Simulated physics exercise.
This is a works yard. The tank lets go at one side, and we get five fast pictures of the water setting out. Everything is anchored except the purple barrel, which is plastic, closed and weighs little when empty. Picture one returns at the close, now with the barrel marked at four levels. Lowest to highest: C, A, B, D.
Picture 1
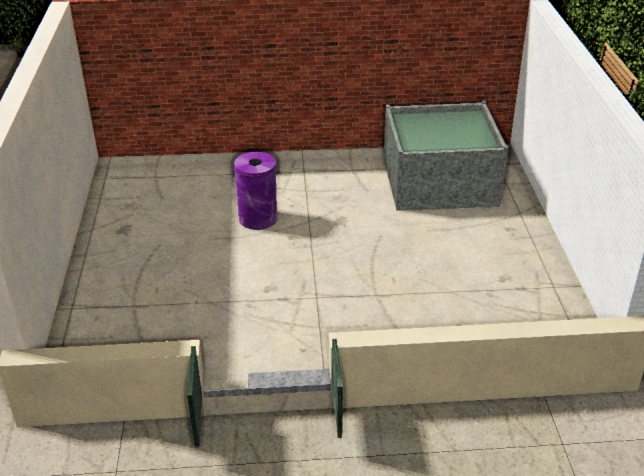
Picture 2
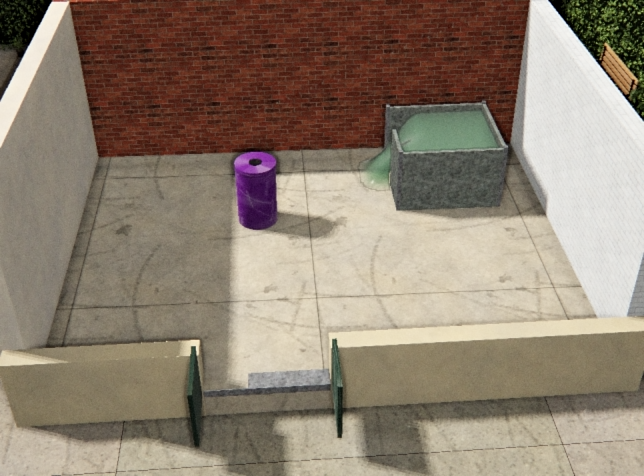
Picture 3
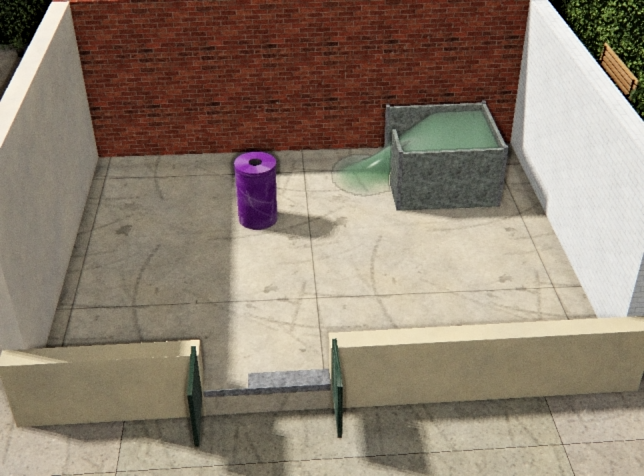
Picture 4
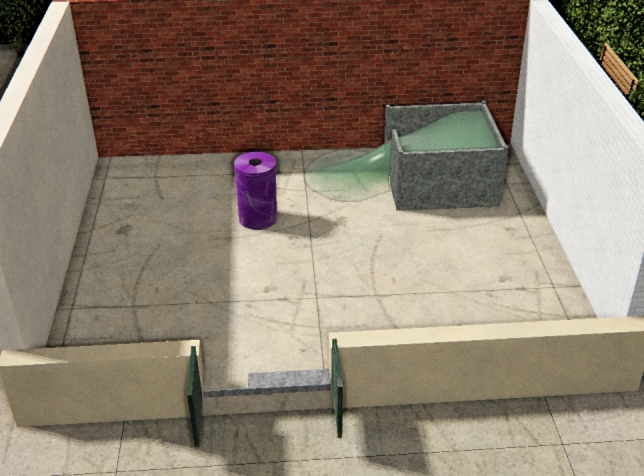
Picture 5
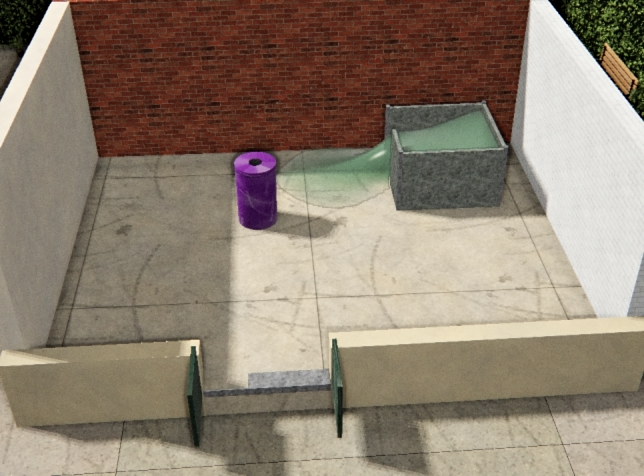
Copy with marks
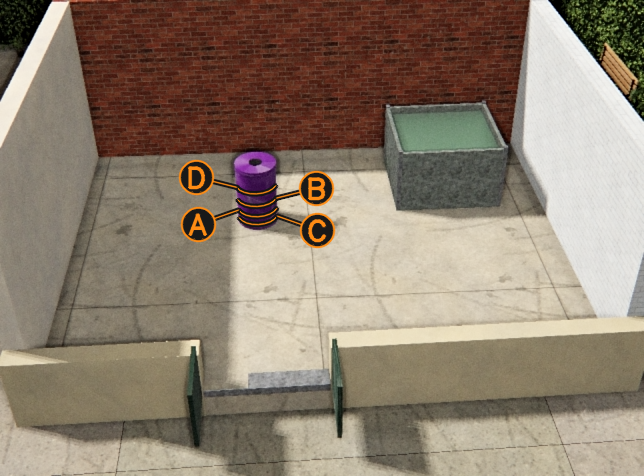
Green water pouring from the left side of a full stone tank and spreading across a walled yard towards a purple barrel.
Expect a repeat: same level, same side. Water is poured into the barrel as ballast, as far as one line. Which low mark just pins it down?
That is mark A.
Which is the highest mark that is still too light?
Mark C.
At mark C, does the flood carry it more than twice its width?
No, it does not.
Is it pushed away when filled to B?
No.
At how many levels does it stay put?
Three of the four.
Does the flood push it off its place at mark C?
Yes.
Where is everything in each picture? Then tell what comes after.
Lid of the purple barrel at (254, 162); tank full, its middle at (444, 132); open gate at (265, 340), in the first frame.
In the second frame, 1 % of the ground under water, its edge towards the barrel at (374, 185).
In the third frame, 3 % of the ground under water, its edge towards the barrel at (338, 180).
In the fourth frame, 5 % of the ground under water, its edge towards the barrel at (327, 192).
Lid of the purple barrel at (254, 162); 7 % of the ground under water, its edge towards the barrel at (305, 198), in the fifth frame.
In orange, A at (257, 216); B at (257, 206); C at (258, 224); D at (256, 193); from the bottom up C, A, B, D.
Choosing A, it does not move.
Choosing B, it does not move.
Choosing C, it is pushed about its own width away.
Choosing D, it does not move.
